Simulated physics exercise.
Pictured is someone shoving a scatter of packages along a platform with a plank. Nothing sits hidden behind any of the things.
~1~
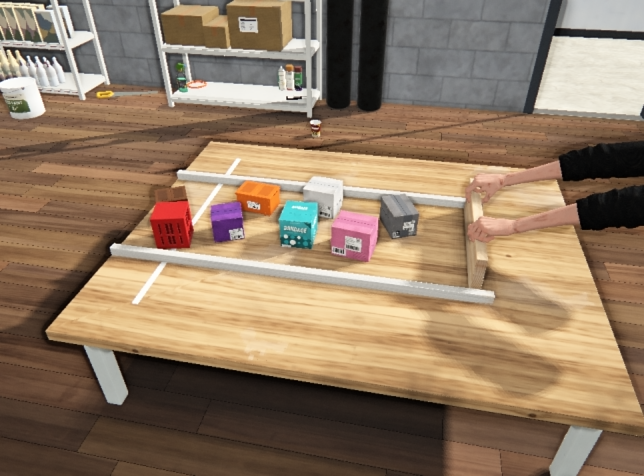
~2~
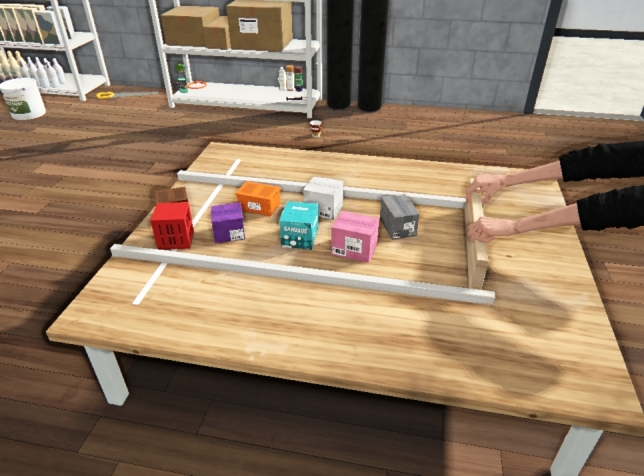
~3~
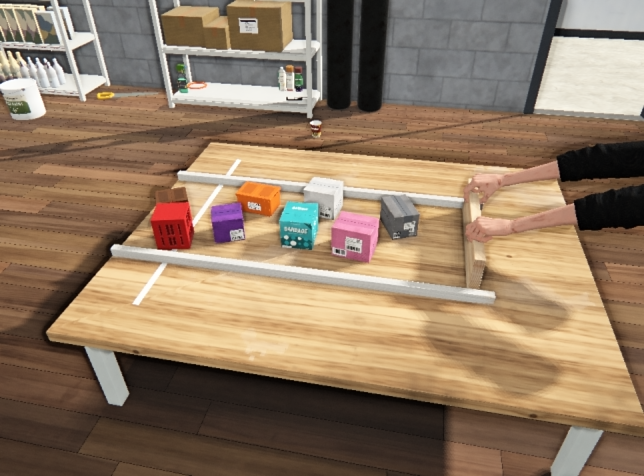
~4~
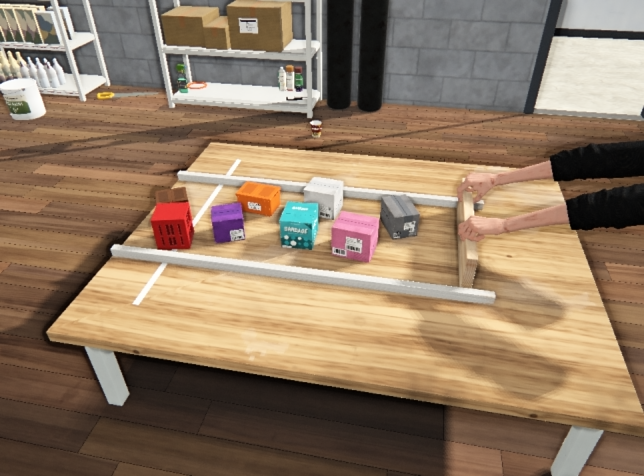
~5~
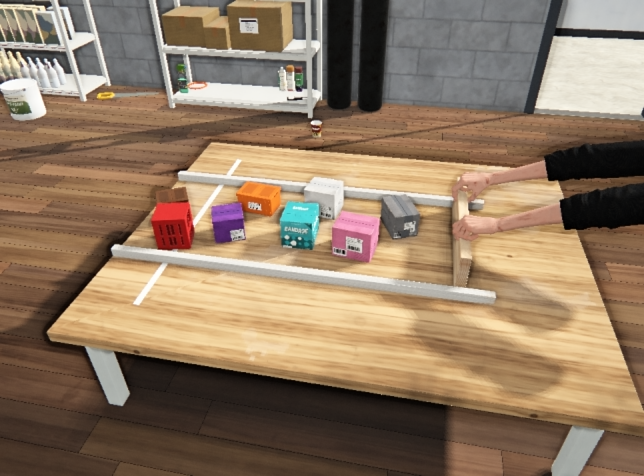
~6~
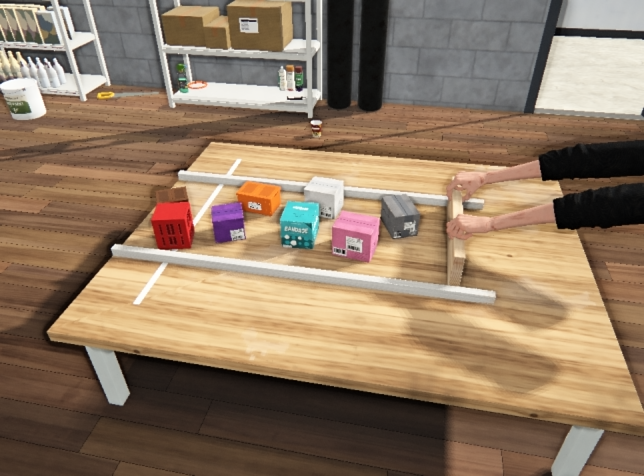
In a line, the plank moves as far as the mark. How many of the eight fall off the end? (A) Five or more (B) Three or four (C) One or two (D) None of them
Three or four (B).
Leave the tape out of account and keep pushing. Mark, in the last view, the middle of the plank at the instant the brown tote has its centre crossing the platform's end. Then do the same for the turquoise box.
The middle is at (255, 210) when it's the brown tote, and at (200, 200) when it's the turquoise box.
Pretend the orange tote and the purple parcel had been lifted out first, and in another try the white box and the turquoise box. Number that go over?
That makes 1 fallen, then 1 fallen in the other try.
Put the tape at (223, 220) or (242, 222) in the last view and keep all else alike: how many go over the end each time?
Counts per try: 2 and 1.
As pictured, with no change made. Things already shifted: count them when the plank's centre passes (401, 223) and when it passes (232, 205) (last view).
Answer - first 1, then 8.
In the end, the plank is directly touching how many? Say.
Looks like 2 of them, all told.
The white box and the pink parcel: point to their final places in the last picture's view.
The white box ends up near (173, 183), and the pink parcel near (168, 214).
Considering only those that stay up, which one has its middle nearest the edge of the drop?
The one is the turquoise box.
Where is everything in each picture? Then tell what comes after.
The first frame shows brown tote (173, 205); red crate (173, 225); purple parcel (227, 222); plank (474, 231); tape (197, 217).
The second frame shows red crate (173, 226); plank (475, 232).
The third frame shows purple parcel (228, 223); pink parcel (355, 237).
The fourth frame shows brown tote (173, 206); white box (324, 198).
The fifth frame shows red crate (174, 226); grey parcel (399, 216).
The sixth frame shows brown tote (174, 205); red crate (174, 226); purple parcel (228, 223); plank (455, 229); tape (198, 217).
Soon after, none off yet; brown tote at rest near (174, 205); red crate at rest near (174, 226); purple parcel at rest near (228, 223).
Then, none off yet; brown tote moved a little near (170, 205); red crate moved a little near (160, 227); purple parcel moved about its own width near (196, 217).
At rest, the number that fall off is three or four; fallen, orange tote, purple parcel and brown tote.
